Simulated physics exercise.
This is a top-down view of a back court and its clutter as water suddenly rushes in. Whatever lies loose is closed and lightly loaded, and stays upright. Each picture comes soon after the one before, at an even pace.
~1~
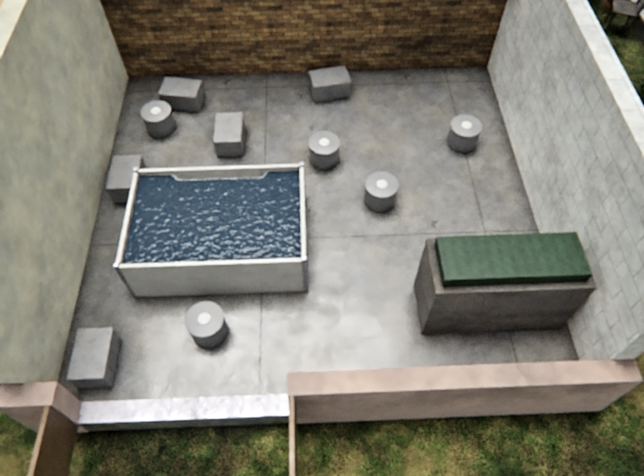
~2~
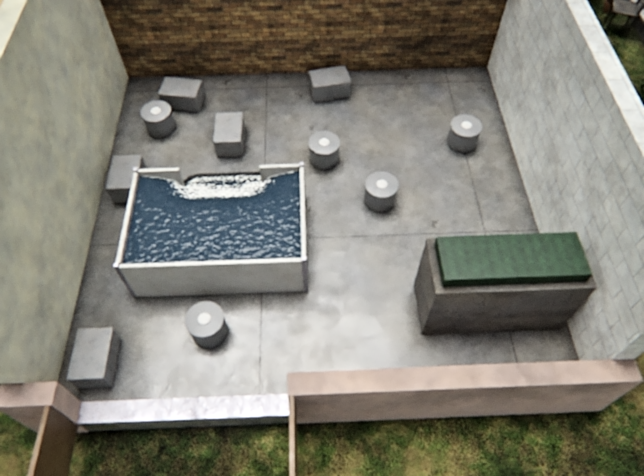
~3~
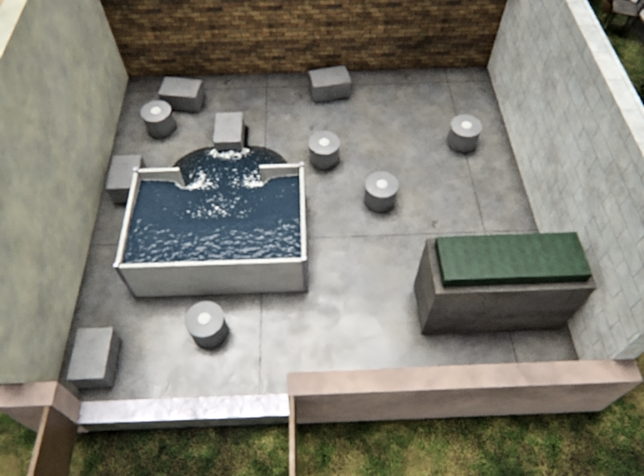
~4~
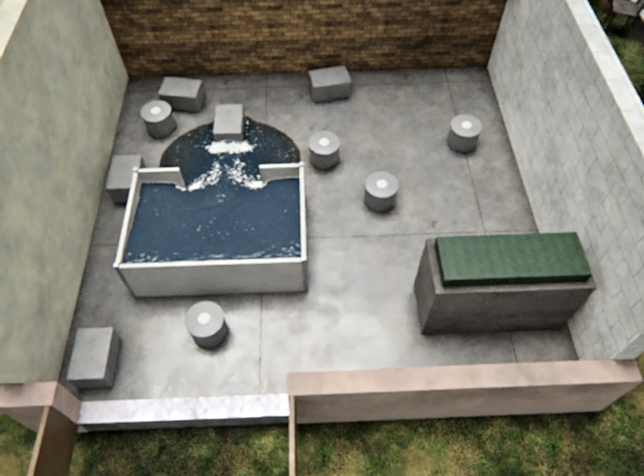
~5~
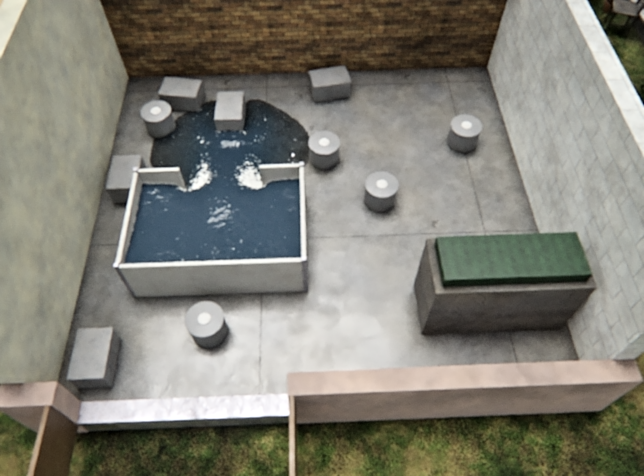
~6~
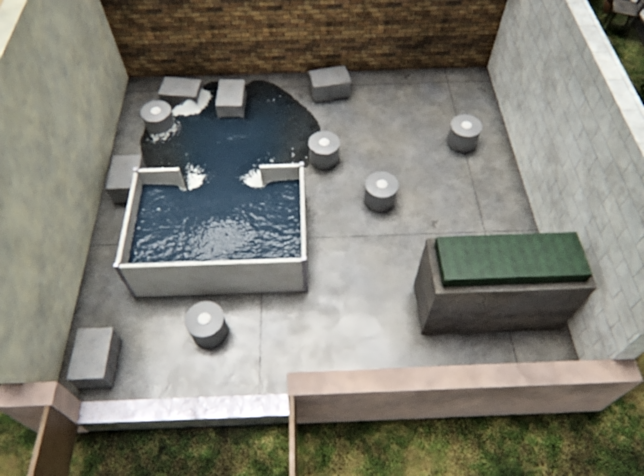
At the start, water fills a walled tank in a grey yard scattered with blocks and round stubs. The tank's far wall opens in the middle and water pours out, spreading toward the brick wall in a dark pool, while one grey block shifts a short way back toward the bricks.
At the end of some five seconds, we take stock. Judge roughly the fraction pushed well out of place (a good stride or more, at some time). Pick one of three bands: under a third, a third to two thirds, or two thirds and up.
A third to two thirds.
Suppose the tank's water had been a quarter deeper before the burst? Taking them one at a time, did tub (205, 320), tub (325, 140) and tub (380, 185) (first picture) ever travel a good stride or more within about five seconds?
First one missed the mark, second one missed the mark, third one missed the mark.
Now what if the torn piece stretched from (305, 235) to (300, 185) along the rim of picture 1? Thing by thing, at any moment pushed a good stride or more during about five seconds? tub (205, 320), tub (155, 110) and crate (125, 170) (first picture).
Fell short, fell short, fell short.
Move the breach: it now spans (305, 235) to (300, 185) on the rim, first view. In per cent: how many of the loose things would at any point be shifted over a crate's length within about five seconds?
20 per cent or thereabouts.
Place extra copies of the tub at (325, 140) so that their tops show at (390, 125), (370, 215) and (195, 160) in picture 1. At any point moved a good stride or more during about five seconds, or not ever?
Going by the order given: Stays in place, stays in place, travels that far.
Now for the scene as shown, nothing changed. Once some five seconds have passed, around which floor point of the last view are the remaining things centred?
Somewhere near (273, 208) in the last view.
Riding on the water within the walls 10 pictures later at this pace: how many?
That adds up to 4.
A moment on, 1 of 10 are well off their spots; 0 afloat.
Next, 3 of 10 are well off their spots; 4 afloat.
Later, 4 of 10 are well off their spots; 5 afloat.
In the end, 6 of 10 are well off their spots, and 6 have been at some point; 5 afloat.
